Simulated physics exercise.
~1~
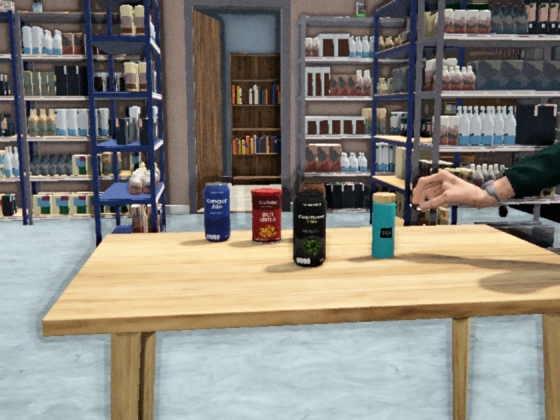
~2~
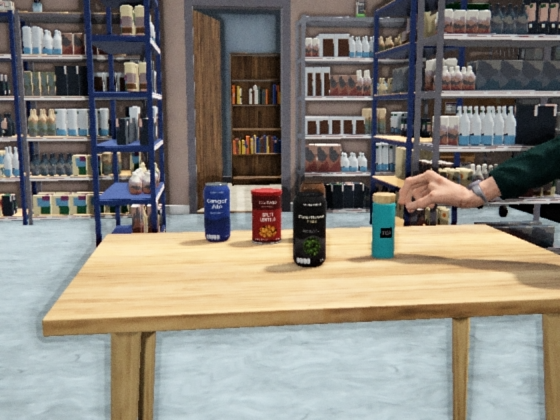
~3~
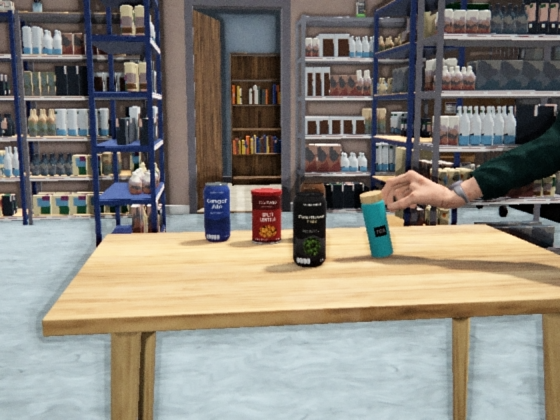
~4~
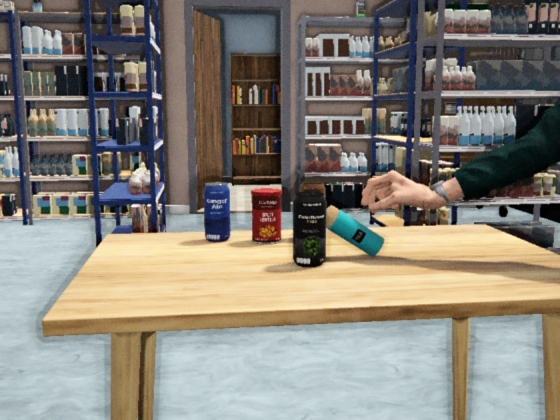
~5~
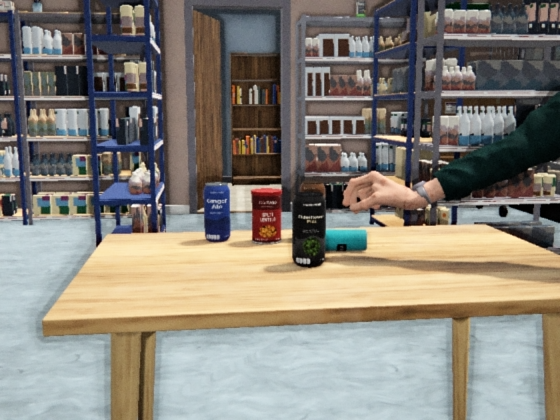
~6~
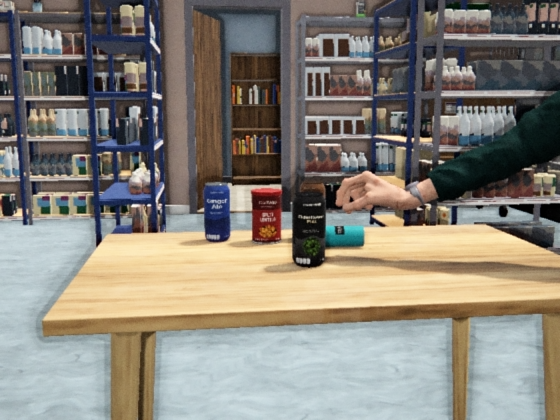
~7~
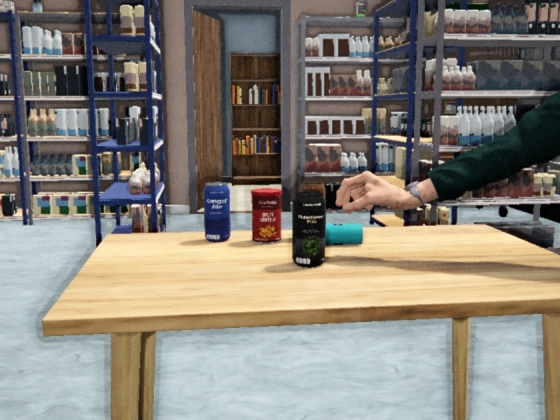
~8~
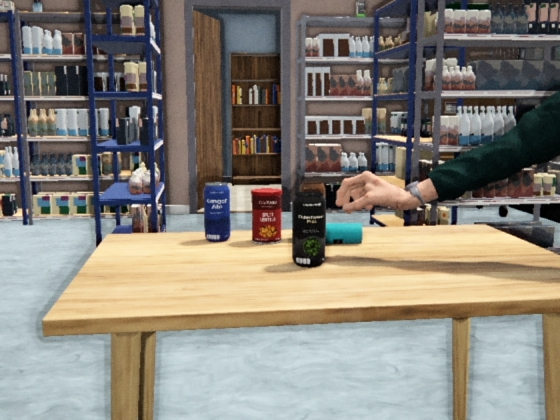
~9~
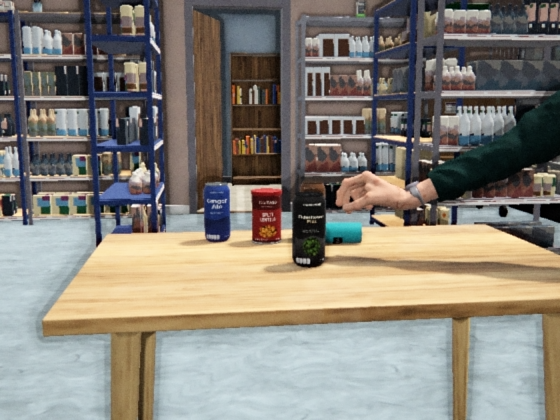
The video shows a hand reaching in from the right and pushing the top of a turquoise shaker on a wooden table, tipping it leftward until it falls and lies on its side behind the black can, while the nearby blue, red and black containers stay upright.
